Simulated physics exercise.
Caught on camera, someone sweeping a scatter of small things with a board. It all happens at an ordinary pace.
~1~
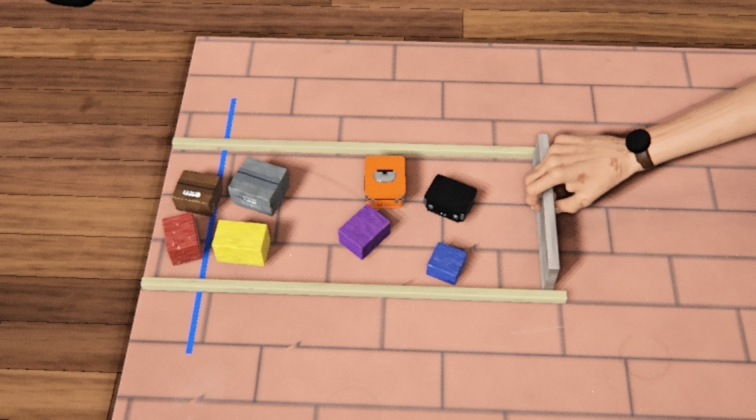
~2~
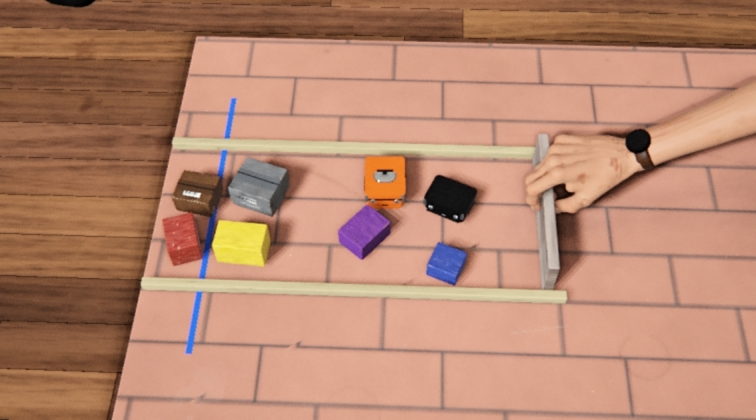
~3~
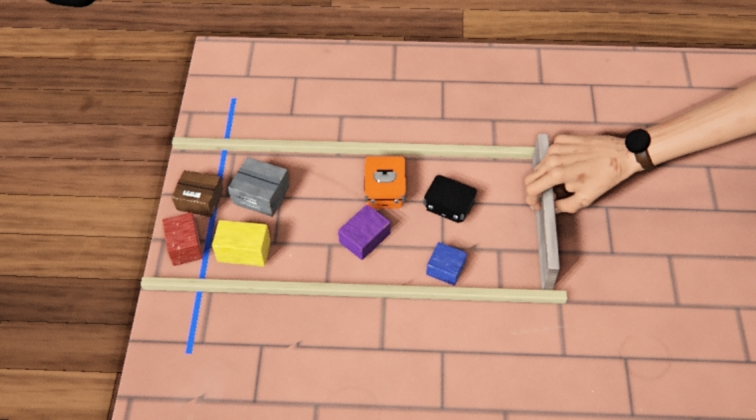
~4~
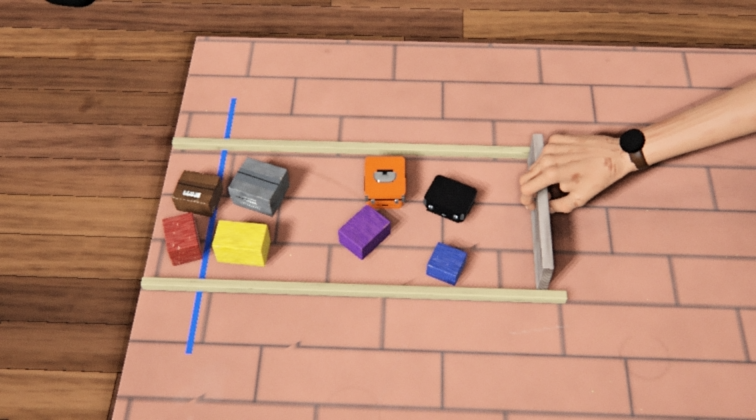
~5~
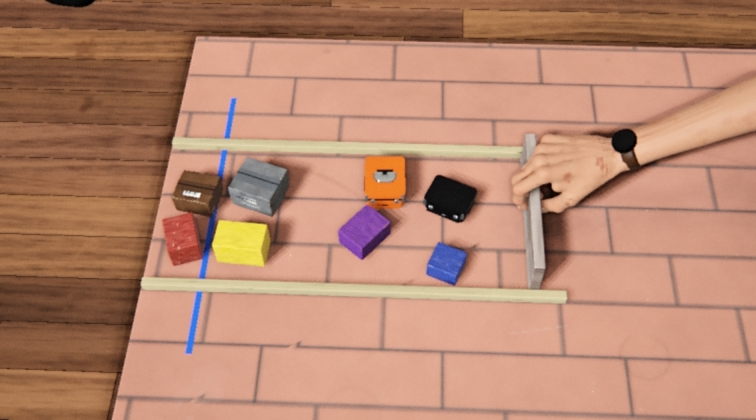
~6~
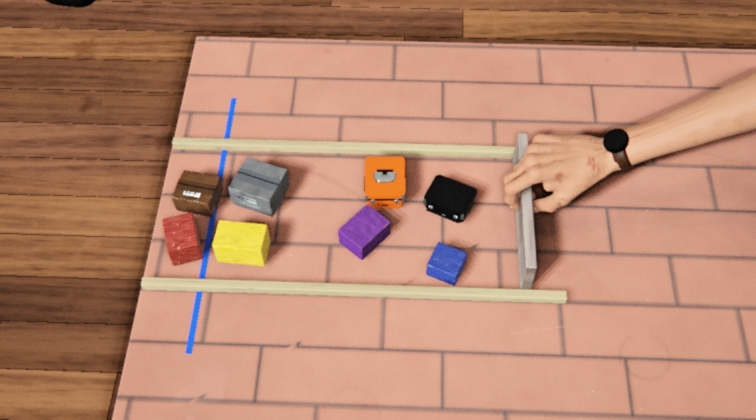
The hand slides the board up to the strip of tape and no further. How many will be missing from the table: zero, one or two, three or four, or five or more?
As it turns out, the number that fall off is three or four.
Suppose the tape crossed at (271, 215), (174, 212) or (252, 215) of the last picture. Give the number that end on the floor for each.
Try by try, 1, 7 and 2.
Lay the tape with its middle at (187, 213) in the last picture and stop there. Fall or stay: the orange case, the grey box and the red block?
The orange case is kept, the grey box comes down, the red block falls.
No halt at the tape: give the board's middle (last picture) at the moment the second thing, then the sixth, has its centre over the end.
Its middle is around (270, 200) and later (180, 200).
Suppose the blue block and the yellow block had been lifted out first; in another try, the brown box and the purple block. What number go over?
It would be 2 and 2.
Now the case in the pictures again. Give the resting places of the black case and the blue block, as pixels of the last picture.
Near (193, 196) and (187, 263).
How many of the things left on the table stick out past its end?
0 of them.
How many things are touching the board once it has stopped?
It touches 4.
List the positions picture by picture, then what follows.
Red block (183, 239); brown box (198, 193); yellow block (242, 243); board (545, 210); tape (213, 213), in the first frame.
Brown box (198, 194); blue block (447, 264), in the second frame.
Yellow block (242, 243); board (545, 210), in the third frame.
Red block (183, 239); black case (450, 200), in the fourth frame.
Brown box (198, 194); grey box (260, 187), in the fifth frame.
Red block (183, 239); brown box (198, 194); yellow block (242, 243); board (524, 210); tape (213, 213), in the sixth frame.
A little later, none off yet; red block at rest near (183, 239); brown box at rest near (198, 194); yellow block at rest near (242, 243).
When it is over, the number that fall off is three or four; down, grey box, yellow block, brown box and red block.
